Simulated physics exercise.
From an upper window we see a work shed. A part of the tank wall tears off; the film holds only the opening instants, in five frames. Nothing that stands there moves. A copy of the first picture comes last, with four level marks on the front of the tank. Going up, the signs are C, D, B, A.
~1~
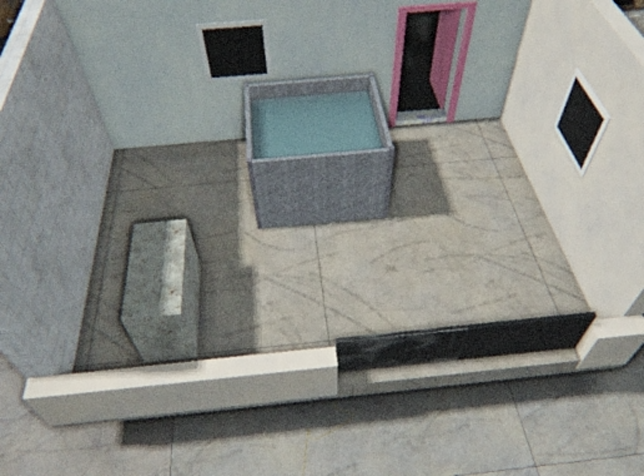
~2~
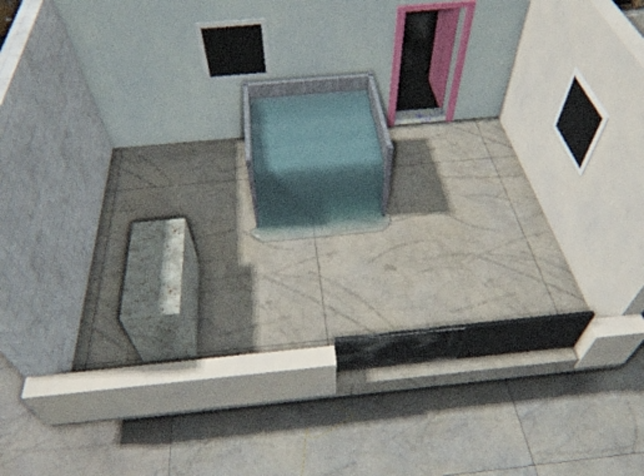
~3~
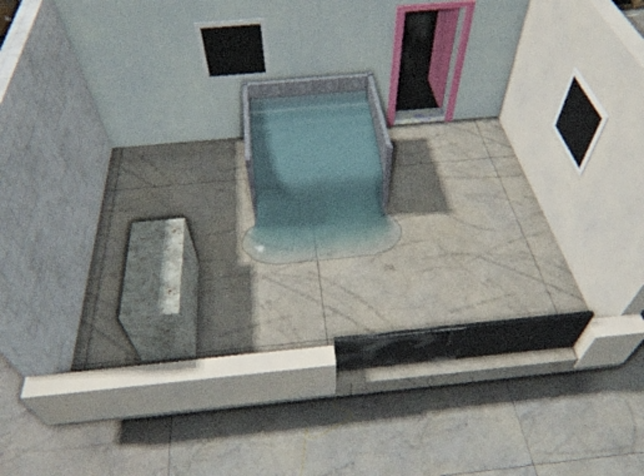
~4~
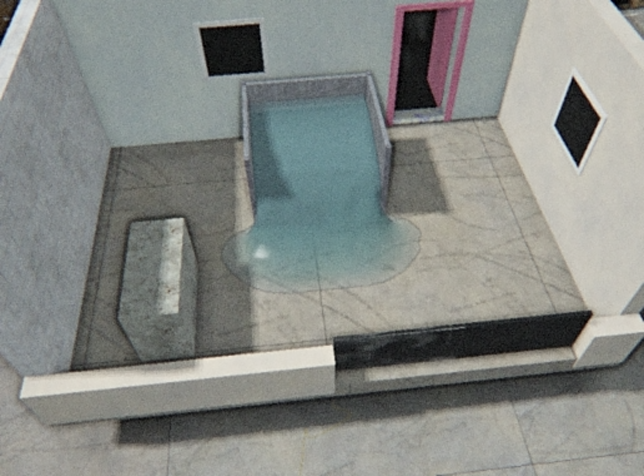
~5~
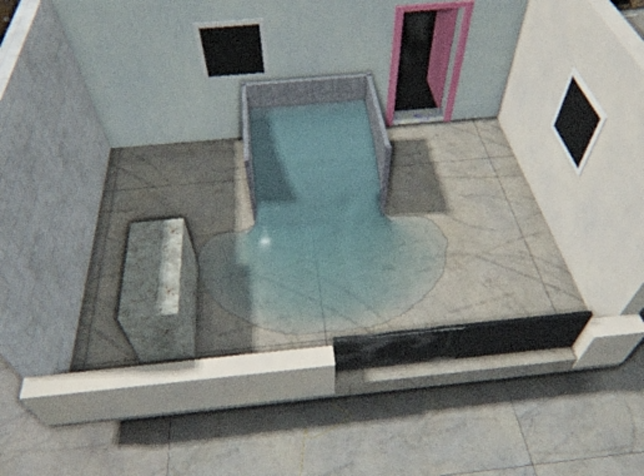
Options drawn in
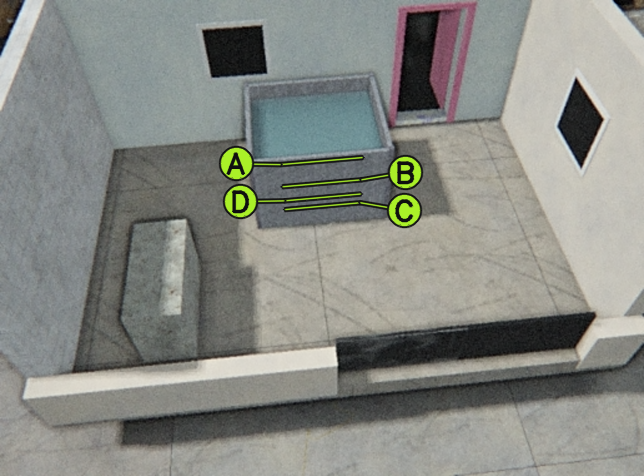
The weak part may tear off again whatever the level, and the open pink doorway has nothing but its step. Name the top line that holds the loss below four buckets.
It is D.
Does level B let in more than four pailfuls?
Yes.
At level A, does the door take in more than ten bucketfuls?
Yes, it does.
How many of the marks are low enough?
Two of the four.
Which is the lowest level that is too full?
The answer is B.
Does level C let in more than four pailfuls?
No.
In lime, A at (321, 161); B at (322, 183); C at (322, 206); D at (322, 197); from the bottom up C, D, B, A.
For level A, dozens of bucketfuls pour in.
For level B, about 7 bucketfuls get in.
For level C, nothing gets over.
For level D, a splash gets over, under a bucket.
